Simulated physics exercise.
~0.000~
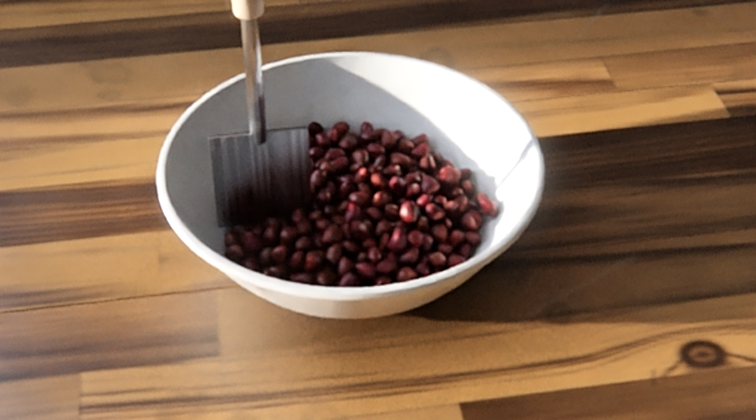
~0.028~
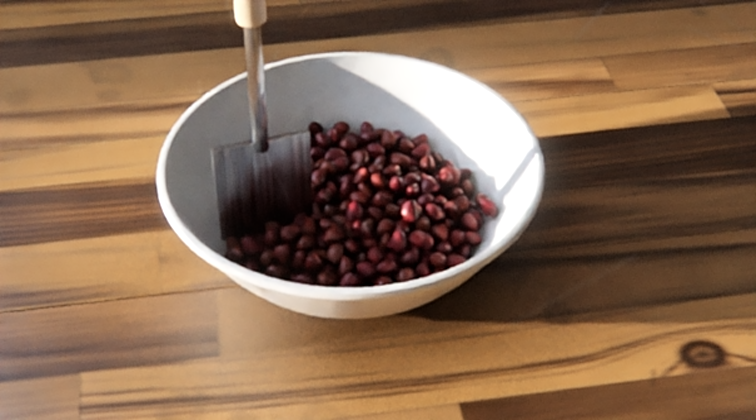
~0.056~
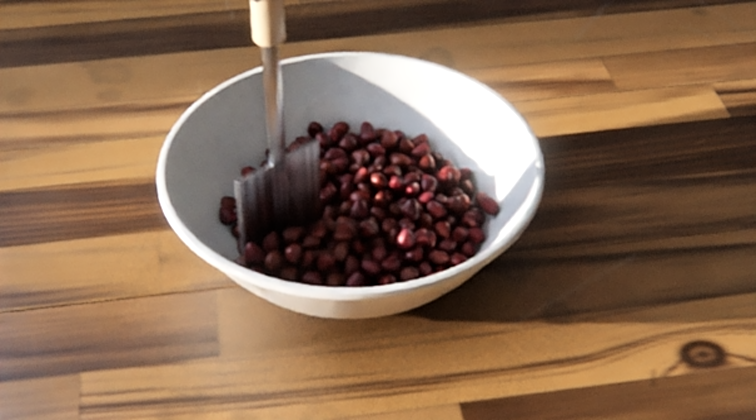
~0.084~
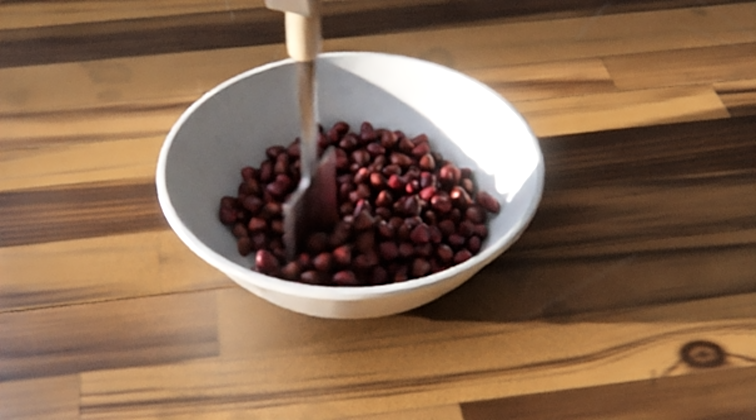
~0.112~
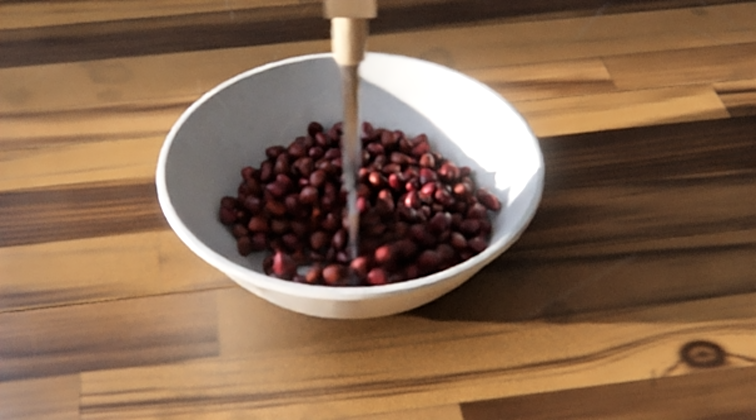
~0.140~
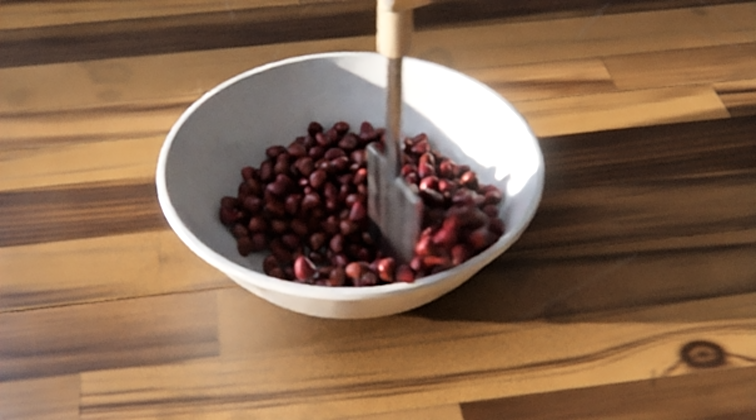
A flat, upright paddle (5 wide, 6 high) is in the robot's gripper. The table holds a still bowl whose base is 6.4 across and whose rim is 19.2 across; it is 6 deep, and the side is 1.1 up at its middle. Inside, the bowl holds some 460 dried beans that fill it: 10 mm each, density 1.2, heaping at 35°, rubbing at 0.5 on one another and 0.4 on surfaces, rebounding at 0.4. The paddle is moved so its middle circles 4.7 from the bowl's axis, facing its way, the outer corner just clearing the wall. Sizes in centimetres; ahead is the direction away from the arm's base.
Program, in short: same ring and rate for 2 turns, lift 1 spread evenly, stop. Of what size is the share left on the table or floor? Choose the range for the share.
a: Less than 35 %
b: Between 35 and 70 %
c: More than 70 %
Less than 35 %.
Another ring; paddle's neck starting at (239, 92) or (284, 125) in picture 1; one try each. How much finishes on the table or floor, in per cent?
Close to 5 and 20 in a hundred.
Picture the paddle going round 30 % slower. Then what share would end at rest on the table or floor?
I'd expect about 20 %.
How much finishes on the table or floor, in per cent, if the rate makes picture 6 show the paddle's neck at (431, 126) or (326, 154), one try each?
Near 40 per cent for the first, near 15 per cent for the second.
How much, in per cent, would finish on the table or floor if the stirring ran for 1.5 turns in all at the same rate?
Then about 25 per cent.
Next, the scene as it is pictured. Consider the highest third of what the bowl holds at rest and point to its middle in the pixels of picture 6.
(350, 204).
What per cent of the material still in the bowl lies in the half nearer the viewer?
Estimate: Some 50 %.
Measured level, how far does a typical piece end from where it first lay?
Some 7 centimetres or so.
By 0.40 s, 346° round, highest piece 10 above the table; 373 in the bowl, 51 on the table or floor, 40 in flight or on the tool.
By 0.67 s, 223° round, highest piece 7 above the table; 344 in the bowl, 117 on the table or floor, 3 in flight or on the tool.
By 1.00 s, 0° round, highest piece 5 above the table; 341 in the bowl, 123 on the table or floor.
By 1.70 s, 0° round, highest piece 5 above the table; 341 in the bowl, 123 on the table or floor.
Final count, 341 in the bowl, 123 on the table or floor. That is 27 % on the table or floor.
